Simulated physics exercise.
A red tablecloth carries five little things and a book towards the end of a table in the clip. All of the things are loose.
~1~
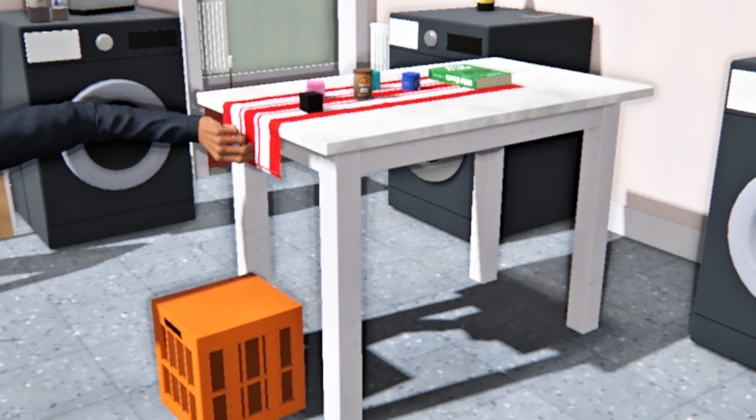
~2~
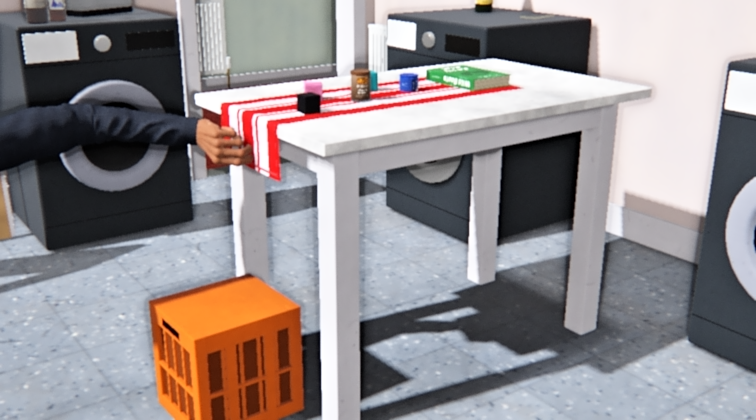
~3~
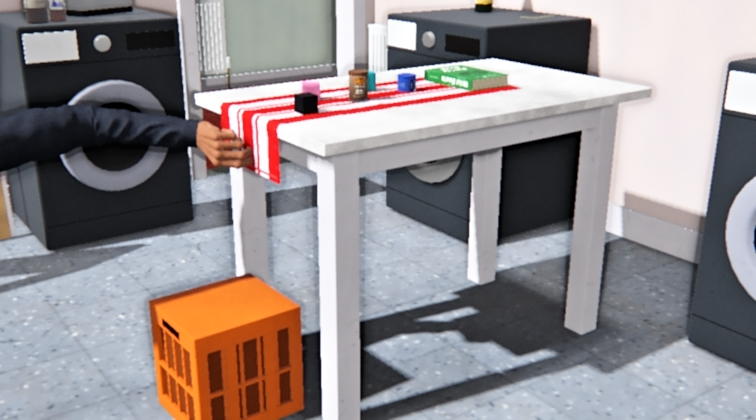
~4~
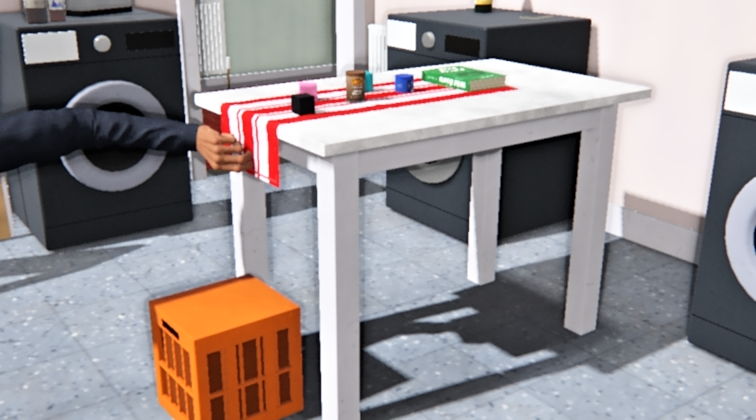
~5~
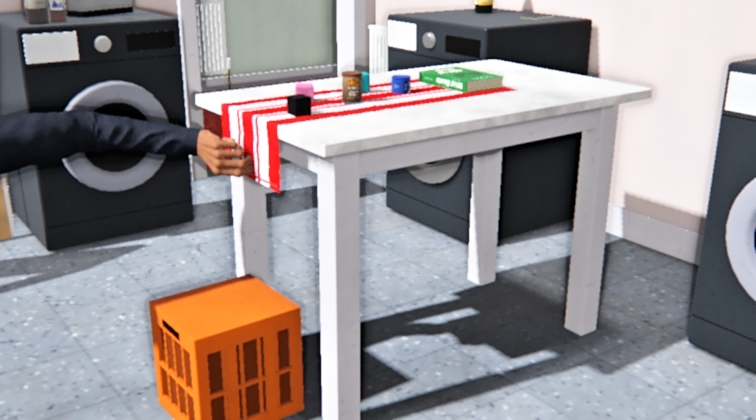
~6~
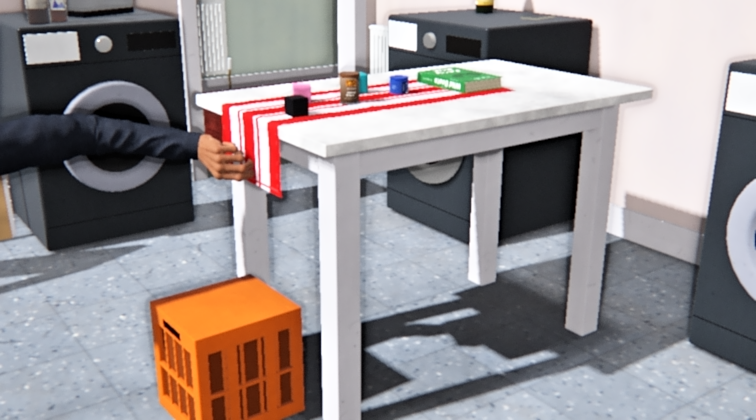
In a laundry room with dark front-loading washers, seen from slightly above and to one side, a white table stands on a speckled blue-grey floor beside an orange crate at lower left. A red-and-white striped cloth carries black and pink cubes, a brown can, turquoise and blue items, and a green book. A dark-sleeved arm slowly draws the cloth and its load slightly left, lengthening the overhang, after a slight initial view shift.
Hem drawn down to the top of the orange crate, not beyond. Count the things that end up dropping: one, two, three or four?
The number that drops is three.
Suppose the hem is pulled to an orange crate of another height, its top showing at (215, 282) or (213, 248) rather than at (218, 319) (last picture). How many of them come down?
It comes to 2 and 1 over the edge.
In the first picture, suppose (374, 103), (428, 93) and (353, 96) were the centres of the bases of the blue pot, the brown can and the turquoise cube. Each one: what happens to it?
Outcome: The blue pot is gone, the brown can is still in place, the turquoise cube is gone.
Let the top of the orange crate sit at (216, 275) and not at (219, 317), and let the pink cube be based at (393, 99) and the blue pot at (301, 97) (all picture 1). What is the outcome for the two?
The pink cube stays aboard, and the blue pot does not stay aboard.
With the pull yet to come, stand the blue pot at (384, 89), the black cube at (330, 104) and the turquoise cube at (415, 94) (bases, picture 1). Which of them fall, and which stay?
Here's how it goes: The blue pot remains in place, the black cube leaves the top and the turquoise cube remains in place.
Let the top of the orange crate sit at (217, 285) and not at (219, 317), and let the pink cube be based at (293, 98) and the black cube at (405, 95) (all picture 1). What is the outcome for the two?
As for the pink cube, it leaves the top; as for the black cube, it stays in place.
Soon after, hem near (252, 260); black cube and pink cube gone.
After that, hem on the crate; black cube, pink cube and brown can gone.
In the end, hem on the crate; black cube, pink cube and brown can gone. It carries off three.
